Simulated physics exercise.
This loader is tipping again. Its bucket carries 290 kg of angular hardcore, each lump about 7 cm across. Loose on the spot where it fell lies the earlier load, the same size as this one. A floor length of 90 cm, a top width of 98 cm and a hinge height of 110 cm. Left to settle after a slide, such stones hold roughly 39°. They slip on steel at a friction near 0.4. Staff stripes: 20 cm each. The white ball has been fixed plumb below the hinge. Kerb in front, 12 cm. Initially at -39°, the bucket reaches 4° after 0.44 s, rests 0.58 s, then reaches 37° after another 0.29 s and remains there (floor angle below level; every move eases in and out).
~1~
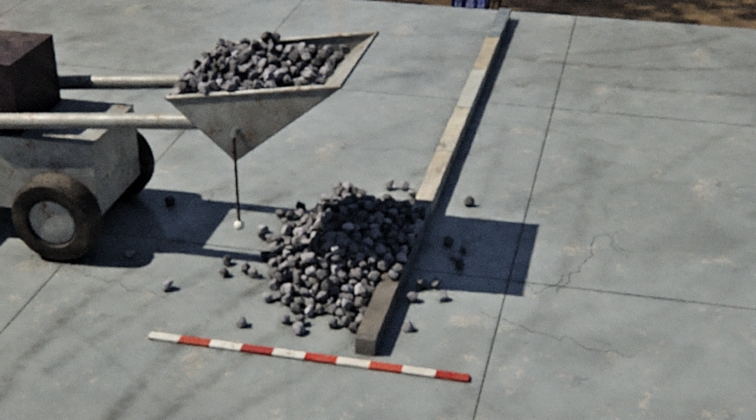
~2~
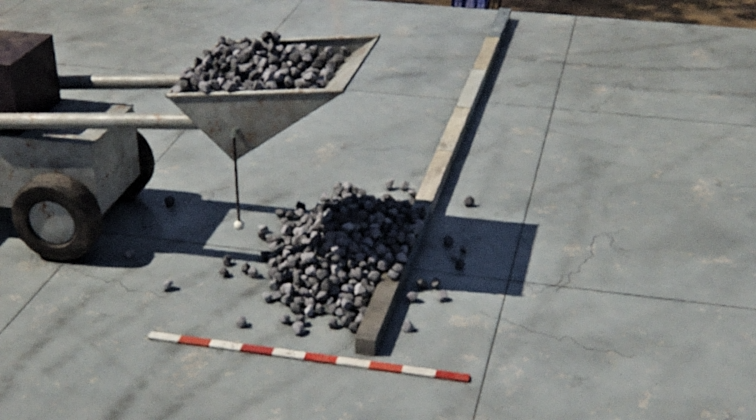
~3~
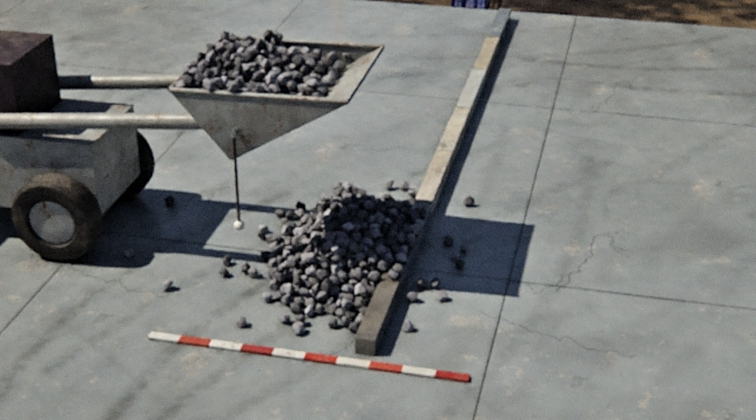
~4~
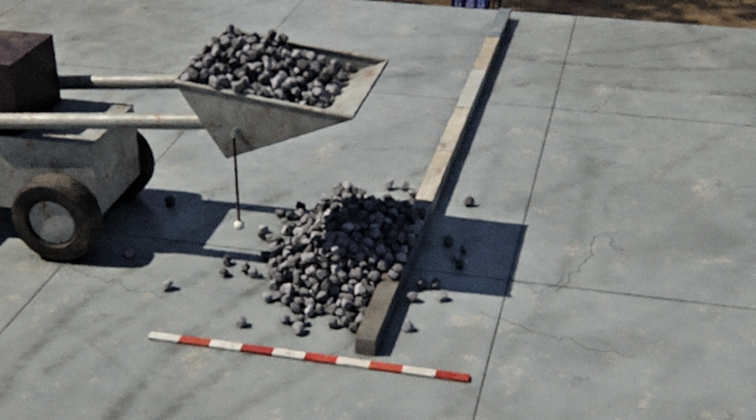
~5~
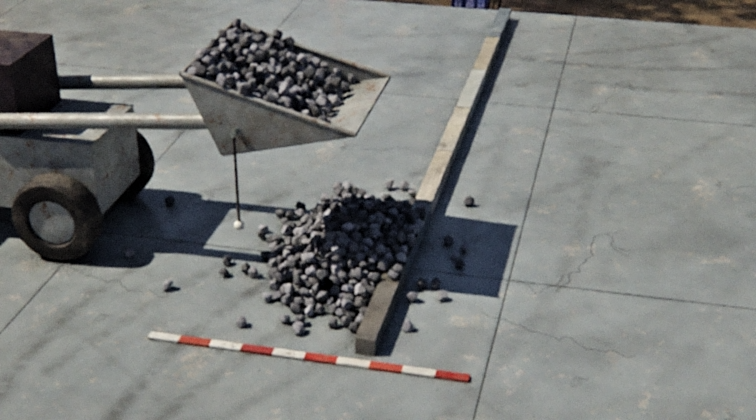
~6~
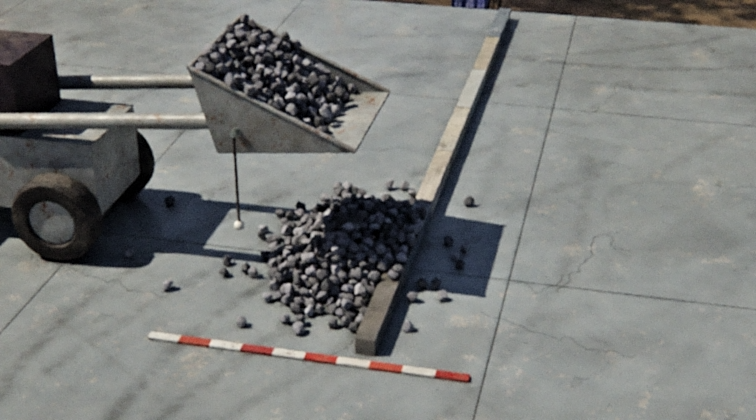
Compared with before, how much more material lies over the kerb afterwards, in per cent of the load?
Some 41 per cent of a load more.
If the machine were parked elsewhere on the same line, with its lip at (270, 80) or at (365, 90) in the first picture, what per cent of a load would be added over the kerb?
Roughly 0 per cent, then 70 per cent.
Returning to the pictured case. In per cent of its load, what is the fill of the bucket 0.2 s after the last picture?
About 100 percent.
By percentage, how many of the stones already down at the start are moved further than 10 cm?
Roughly 0 per cent of them.
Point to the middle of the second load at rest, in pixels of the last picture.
They come to rest centred about (396, 238).
Then, 0.1 s after the last picture the floor is at 3°; in per cent of one load, 100 in the bucket, 99 on this side of the kerb, 2 over the kerb; the foremost stones are at (449, 262).
Then, 0.2 s after the last picture the floor is at 4°; in per cent of one load, 100 in the bucket, 99 on this side of the kerb, 2 over the kerb; the foremost stones are at (449, 262).
Then, 1.5 s after the last picture the floor is at 37°; in per cent of one load, 40 in the bucket, 155 on this side of the kerb, 6 over the kerb; the foremost stones are at (457, 251).
Then, 4.0 s after the last picture the floor is at 37°; in per cent of one load, 0 in the bucket, 158 on this side of the kerb, 42 over the kerb; the foremost stones are at (568, 267). Net gain over the kerb, 41.
